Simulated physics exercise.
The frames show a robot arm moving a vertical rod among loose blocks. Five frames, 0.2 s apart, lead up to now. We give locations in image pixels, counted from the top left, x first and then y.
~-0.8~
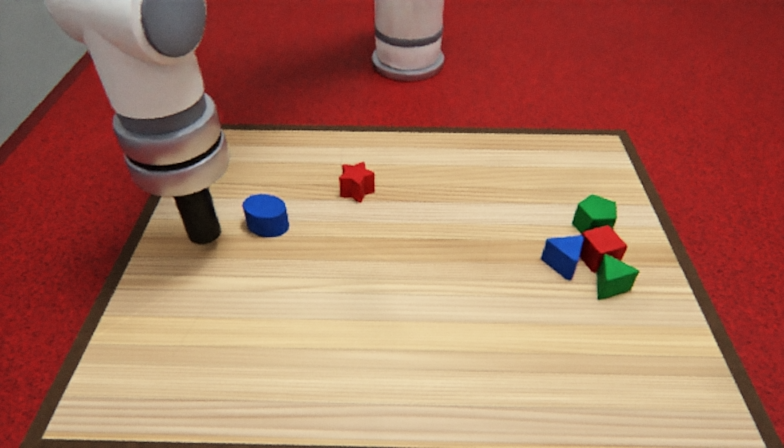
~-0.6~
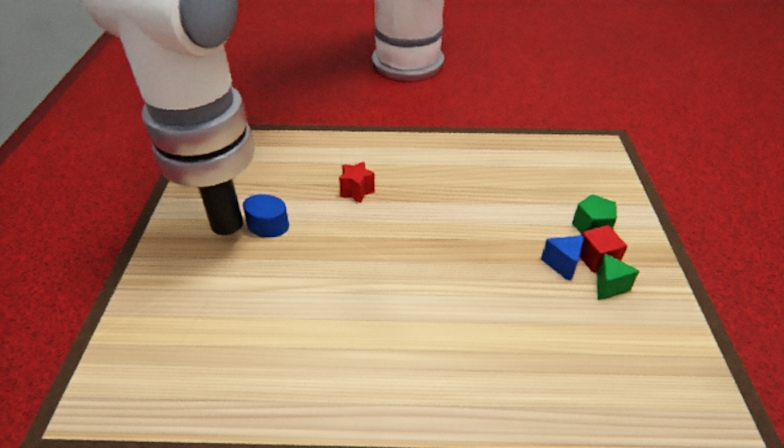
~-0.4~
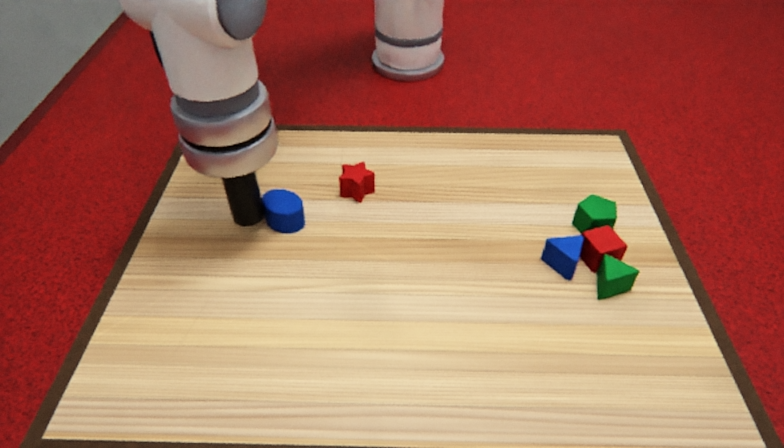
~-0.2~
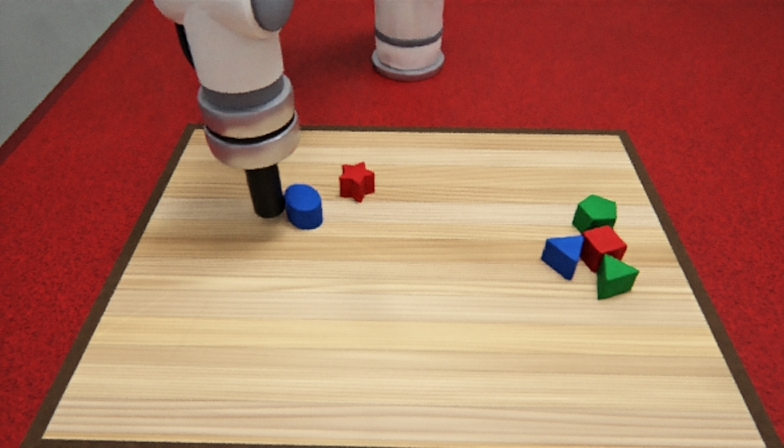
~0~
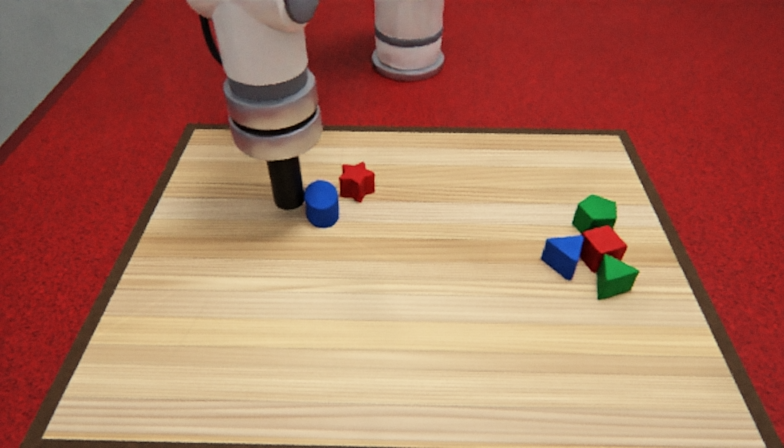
A robot arm's black rod moved right across the wooden board to a blue block, then pushed it rightward, close to the red star, while the star and the four clustered blocks stayed still.
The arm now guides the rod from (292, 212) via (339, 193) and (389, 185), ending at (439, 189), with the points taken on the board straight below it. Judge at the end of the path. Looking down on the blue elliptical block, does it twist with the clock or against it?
From the top, the block rotates clockwise.
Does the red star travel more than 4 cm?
Short answer: Yes.
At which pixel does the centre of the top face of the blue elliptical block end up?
At the end it should sit near (348, 192).
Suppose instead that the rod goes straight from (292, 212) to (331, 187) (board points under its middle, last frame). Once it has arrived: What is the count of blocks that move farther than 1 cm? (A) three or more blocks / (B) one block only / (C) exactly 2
Answer: B.
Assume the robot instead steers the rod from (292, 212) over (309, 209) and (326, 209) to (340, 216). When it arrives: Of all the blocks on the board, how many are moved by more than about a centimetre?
I'd say one block gets moved.
On the path given first. One third of the way, rod at (339, 181); blue elliptical block at (348, 192), turned 70° clockwise; red star at (365, 170), turned 15° anticlockwise.
Two thirds of the way, rod at (388, 174); blue elliptical block at (348, 192), turned 70° clockwise; red star at (415, 163), turned 15° anticlockwise.
At the end, rod at (440, 178); blue elliptical block at (348, 192), turned 70° clockwise; red star at (465, 163), turned 25° anticlockwise.
